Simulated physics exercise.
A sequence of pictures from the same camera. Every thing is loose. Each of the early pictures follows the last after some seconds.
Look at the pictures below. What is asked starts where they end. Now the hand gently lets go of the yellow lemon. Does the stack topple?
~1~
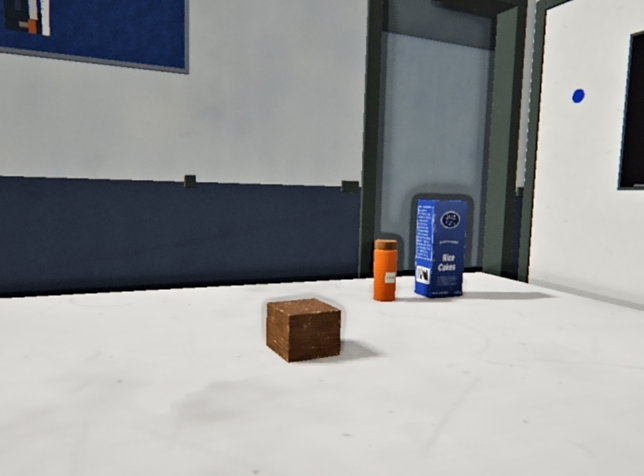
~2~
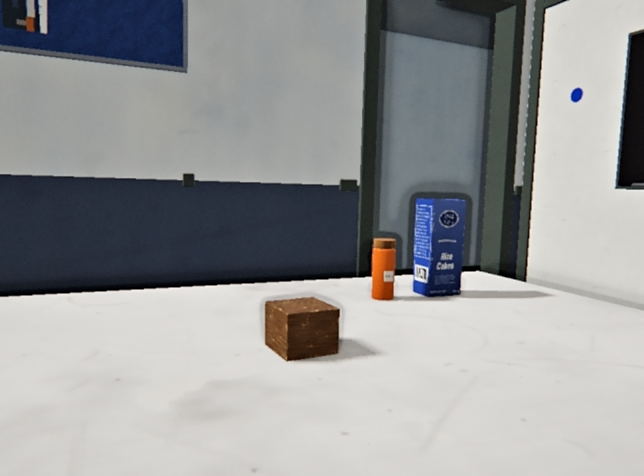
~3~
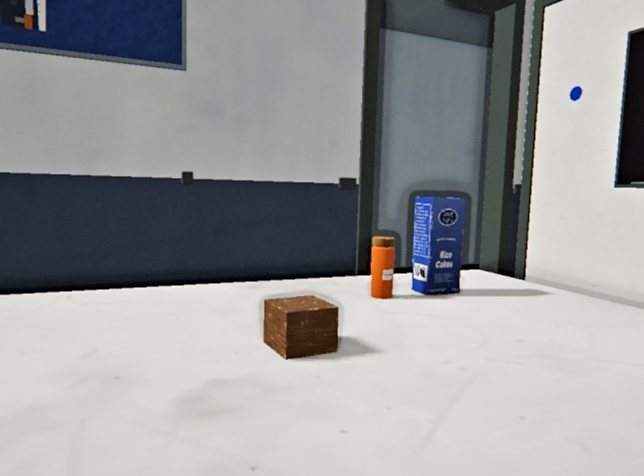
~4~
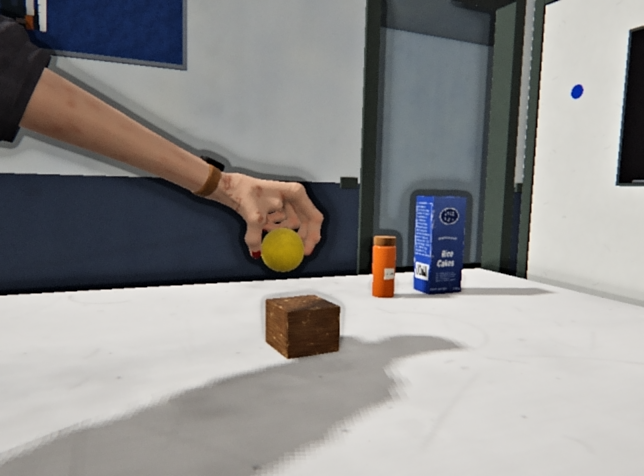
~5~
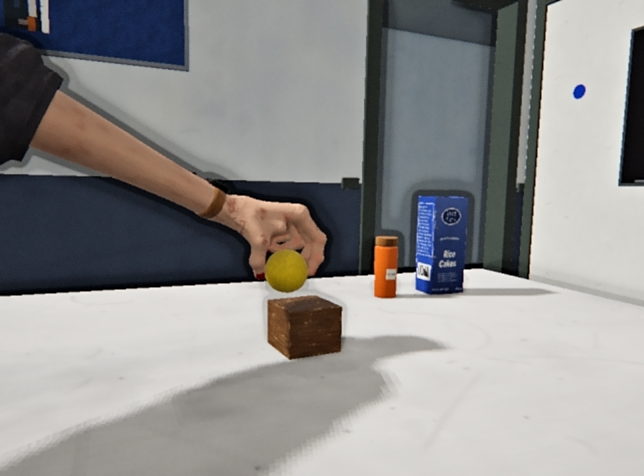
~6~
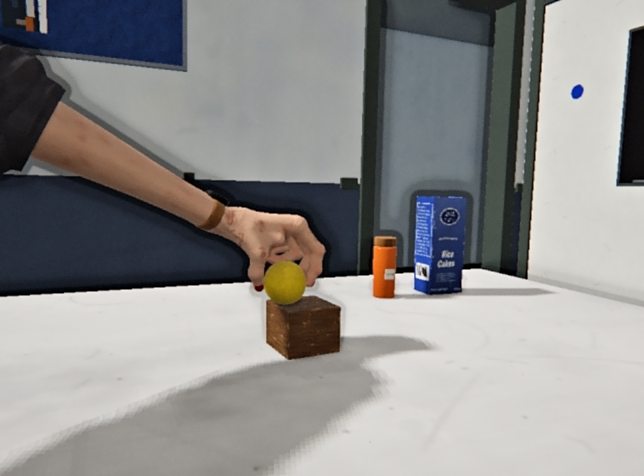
No, it stays upright.
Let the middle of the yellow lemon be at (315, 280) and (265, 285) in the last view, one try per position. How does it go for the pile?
Case one: The pile stands firm; case two: It topples.
Then, 0.50 s past the last view, nothing moves.
Then, 1.30 s past the last view, yellow lemon resting near (285, 283).
Finally, all 4 still in place. Final places as the last picture's camera would see them, yellow lemon near (284, 283). The pile stays up.
